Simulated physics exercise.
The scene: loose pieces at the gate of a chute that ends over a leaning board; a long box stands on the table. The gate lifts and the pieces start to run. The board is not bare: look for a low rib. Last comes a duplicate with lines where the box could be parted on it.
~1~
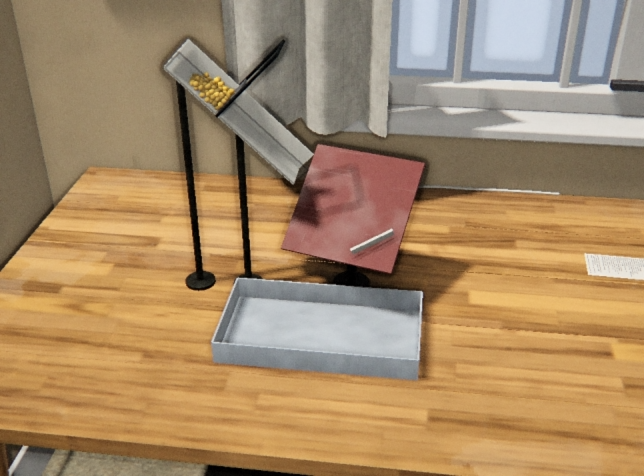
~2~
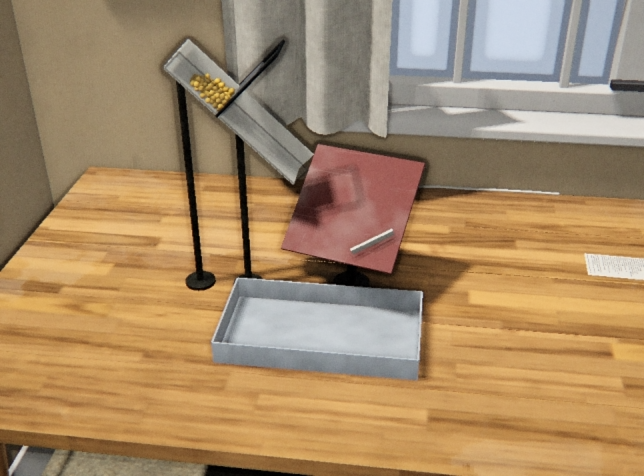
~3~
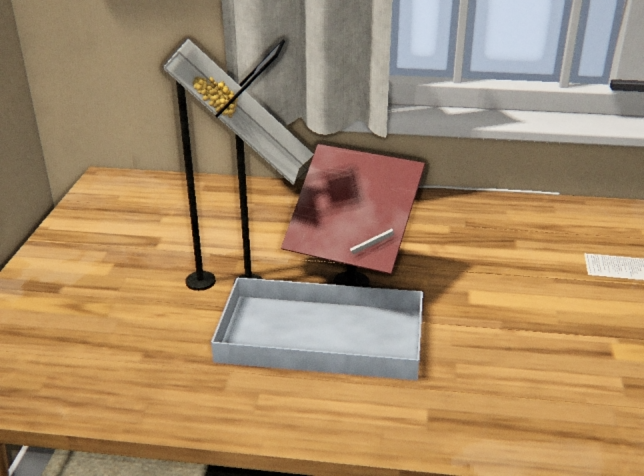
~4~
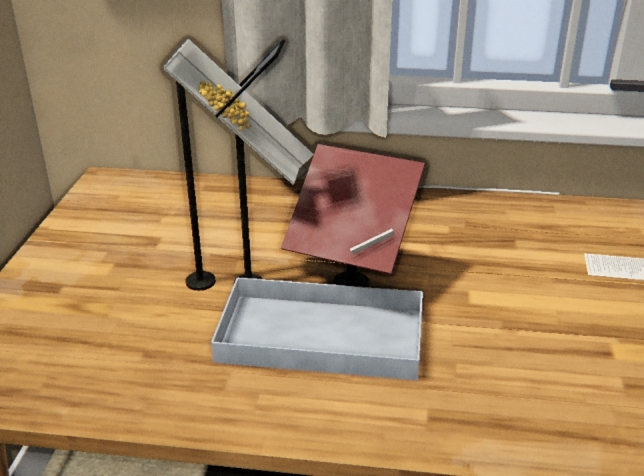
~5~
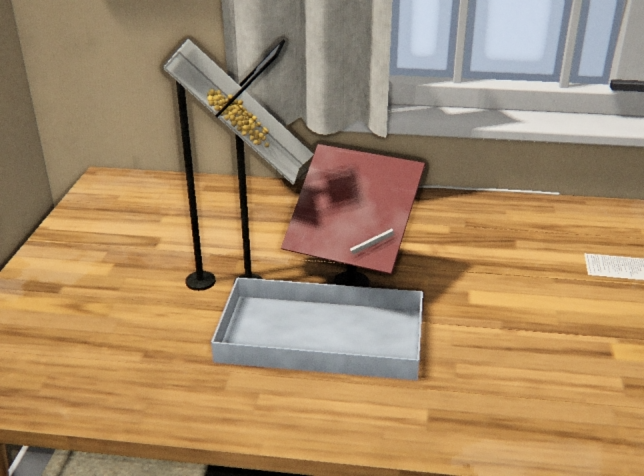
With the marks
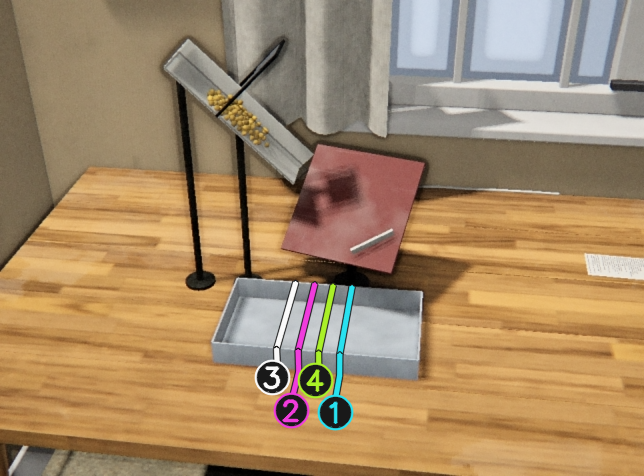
Small yellow pieces sliding down a grey chute as its gate lifts, above a tilted red board and an empty grey box.
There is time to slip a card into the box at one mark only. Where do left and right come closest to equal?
Line 4.
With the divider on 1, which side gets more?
The left side.
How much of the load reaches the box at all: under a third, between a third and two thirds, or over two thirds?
Over two thirds.
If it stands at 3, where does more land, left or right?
More lands on the right.
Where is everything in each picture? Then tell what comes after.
The first picture shows load behind the gate at (215, 91), puffed corn balls; lip of the chute at (296, 176), sloping fairly steeply.
The second picture shows middle of the board at (353, 206), tilted fairly steeply; middle of its low edge at (334, 261); of its high edge at (370, 153).
The third picture shows front corners of the box at (212, 342) and (418, 360), empty; front of the load at (230, 115).
The fourth picture shows middle of the load at (229, 106); its front at (248, 126), about a third of the way to the lip; rib from (392, 230) to (351, 250).
The fifth picture shows middle of the load at (240, 113); its front at (267, 145), about half of the way to the lip.
On the marked copy, line 1 crosses the front rim at (339, 353); line 2 crosses the front rim at (298, 350); line 3 crosses the front rim at (276, 348); line 4 crosses the front rim at (318, 351).
With 1, of what is caught, nearly all on the left of the divider, a small part on the right.
With 2, of what is caught, a small part on the left of the divider, most on the right.
With 3, of what is caught, a stray few on the left of the divider, nearly all on the right.
With 4, of what is caught, about half on the left of the divider, about half on the right.
